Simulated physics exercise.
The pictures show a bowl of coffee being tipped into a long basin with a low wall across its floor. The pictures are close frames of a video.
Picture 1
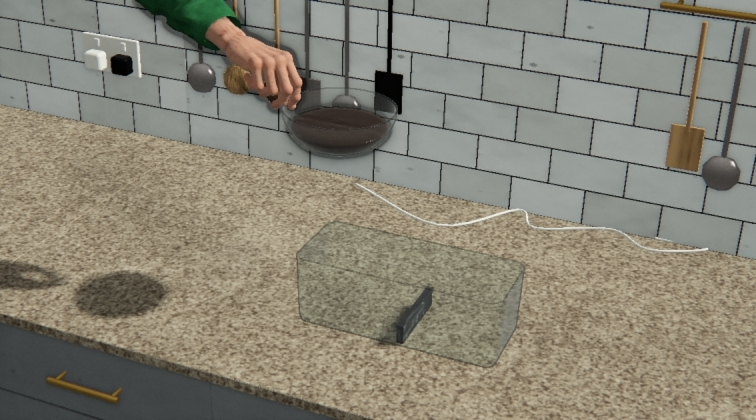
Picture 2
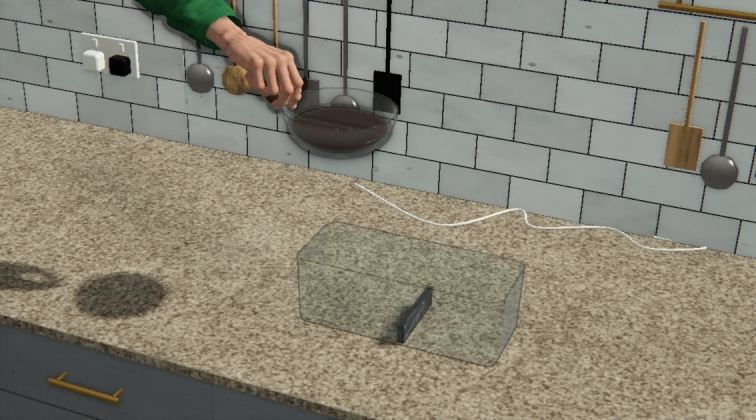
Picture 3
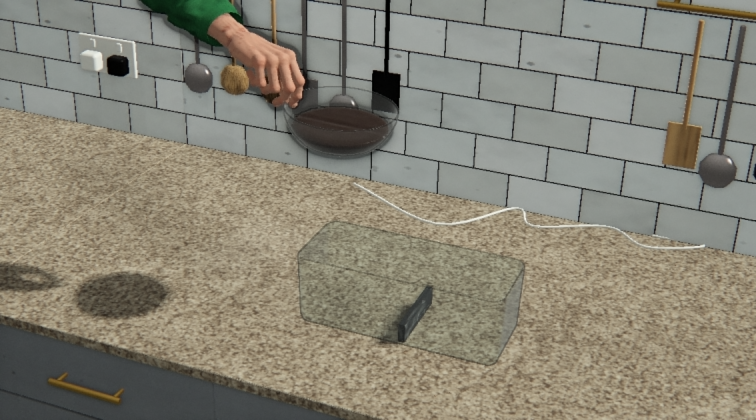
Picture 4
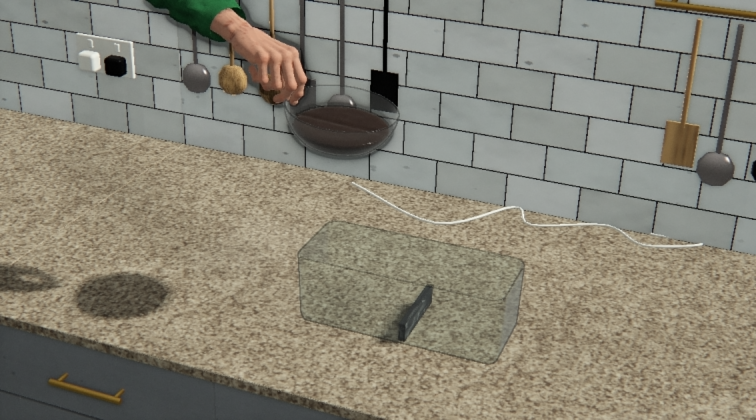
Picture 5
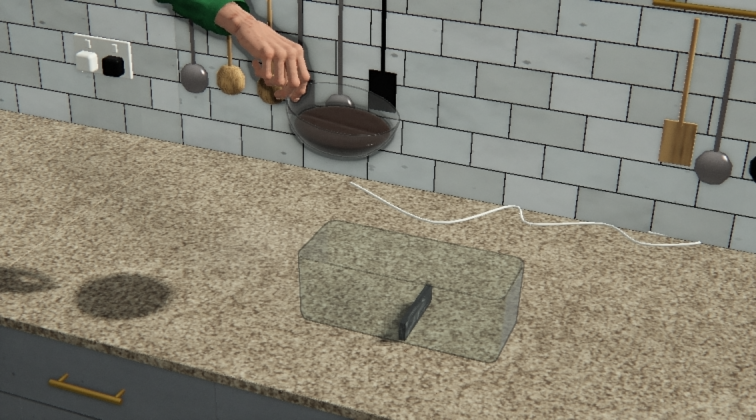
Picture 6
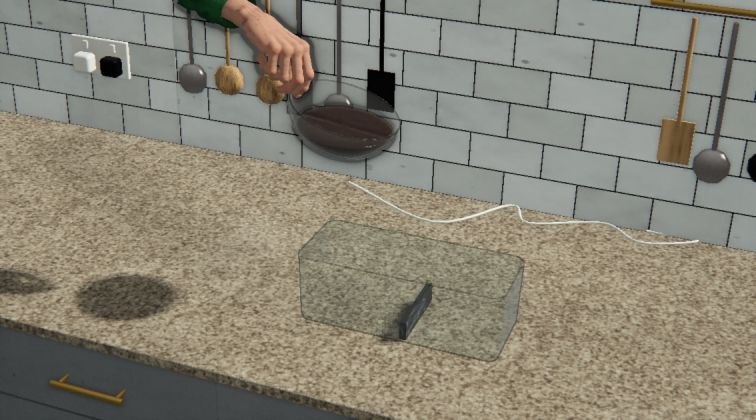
Glass bowl of dark liquid tilting slowly to the right beside a green-sleeved hand, above a clear basin on a speckled counter.
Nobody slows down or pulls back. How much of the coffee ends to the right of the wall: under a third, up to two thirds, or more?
In the end between a third and two thirds is right of the wall.
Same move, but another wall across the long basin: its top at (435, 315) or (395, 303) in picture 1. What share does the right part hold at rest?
In turn 15 and 75 in a hundred.
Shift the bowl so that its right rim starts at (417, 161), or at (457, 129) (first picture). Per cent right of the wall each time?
The first gives 75 %, the second 85 %.
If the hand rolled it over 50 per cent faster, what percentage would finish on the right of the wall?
About 50 per cent.
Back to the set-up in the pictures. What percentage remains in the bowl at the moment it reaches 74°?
Close to 25 per cent.
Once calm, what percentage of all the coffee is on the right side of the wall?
Close to 55 per cent.
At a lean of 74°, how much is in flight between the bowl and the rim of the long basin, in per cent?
About 65 per cent.
A moment on, the tilt is 74° and 27 per cent is still to pour, 3 is left of the wall and 6 right of it.
Next, the tilt is 99° and 0 per cent is still to pour, 38 is left of the wall and 54 right of it.
Then the tilt is 100° and 0 per cent is still to pour, 43 is left of the wall and 55 right of it.
Later the tilt is 100° and 0 per cent is still to pour, 43 is left of the wall and 55 right of it.
Finally, 43 per cent lies left of the wall, 55 right of it and 2 outside.
